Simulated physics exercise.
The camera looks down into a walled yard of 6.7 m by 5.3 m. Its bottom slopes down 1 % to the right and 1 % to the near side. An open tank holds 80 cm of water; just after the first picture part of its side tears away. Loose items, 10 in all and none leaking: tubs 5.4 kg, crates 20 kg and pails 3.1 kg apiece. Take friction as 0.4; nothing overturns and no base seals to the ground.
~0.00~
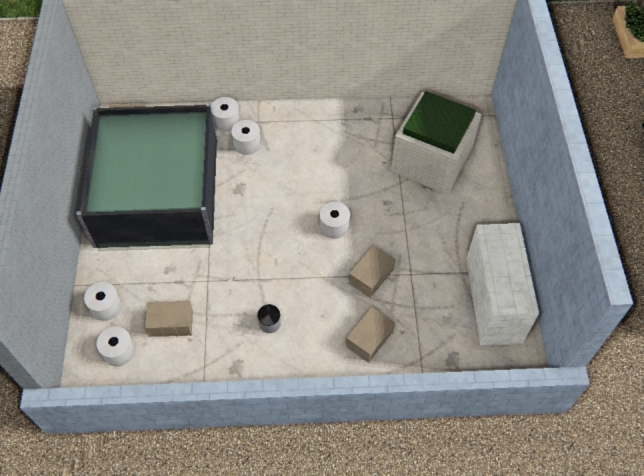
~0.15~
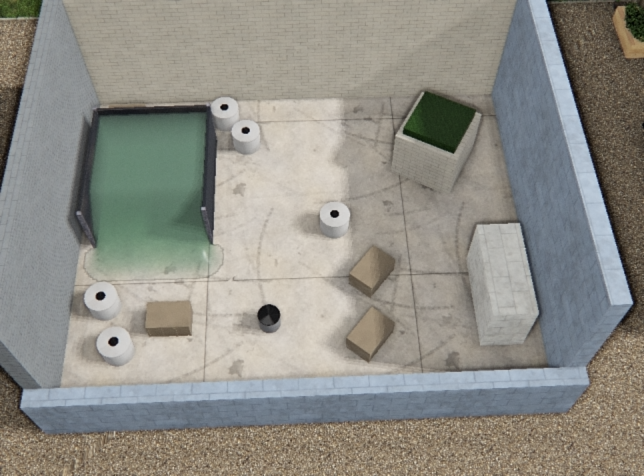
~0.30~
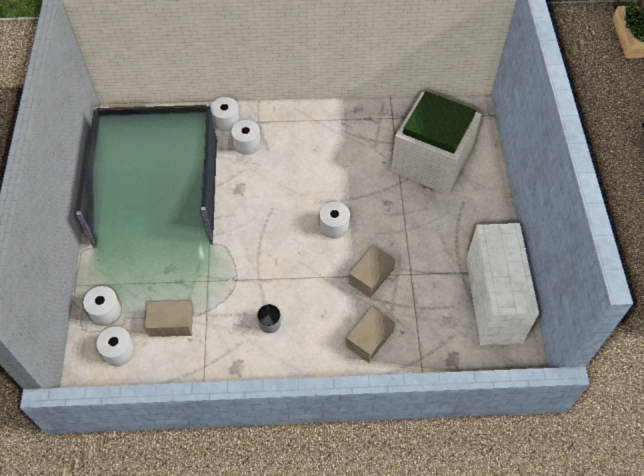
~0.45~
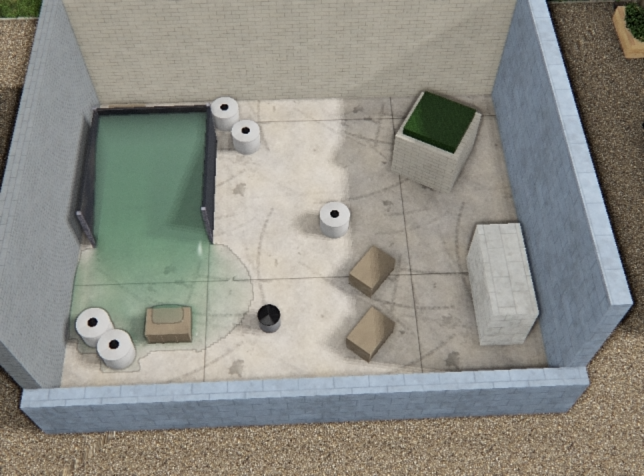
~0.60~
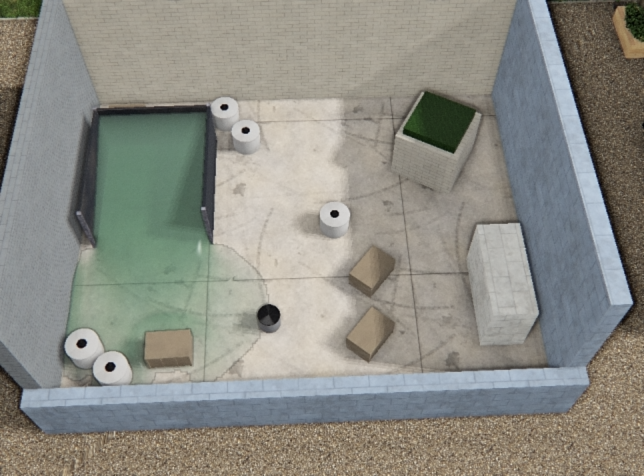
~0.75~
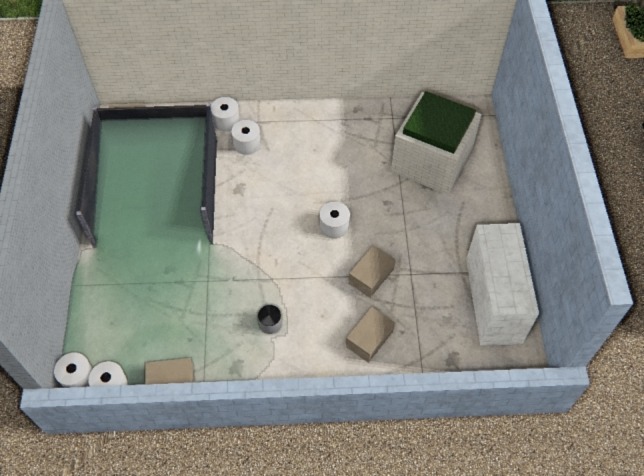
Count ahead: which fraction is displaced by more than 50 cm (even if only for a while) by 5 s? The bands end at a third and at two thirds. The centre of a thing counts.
That comes to at least two thirds.
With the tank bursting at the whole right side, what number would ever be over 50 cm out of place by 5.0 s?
In that case 4 of them.
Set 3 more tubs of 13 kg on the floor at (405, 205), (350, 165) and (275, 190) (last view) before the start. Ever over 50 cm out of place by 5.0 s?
In turn: More, under, less.
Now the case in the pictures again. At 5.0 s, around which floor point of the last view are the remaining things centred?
At about (344, 226).
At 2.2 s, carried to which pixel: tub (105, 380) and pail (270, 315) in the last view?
Around (143, 351) and (440, 369).
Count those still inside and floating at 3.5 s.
4 of them.
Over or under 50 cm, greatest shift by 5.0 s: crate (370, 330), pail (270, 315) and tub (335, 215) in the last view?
In turn: More, past it, over.
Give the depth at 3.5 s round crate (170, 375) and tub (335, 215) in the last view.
About 14 and 3 cm.
After 1.1 s 3 of 10 are over 50 cm from their spots; 3 afloat.
After 2.2 s 4 of 10 are over 50 cm from their spots; 4 afloat.
After 3.5 s 6 of 10 are over 50 cm from their spots; 4 afloat.
After 5.0 s 7 of 10 are over 50 cm from their spots, and 7 have been at some point; 6 afloat.
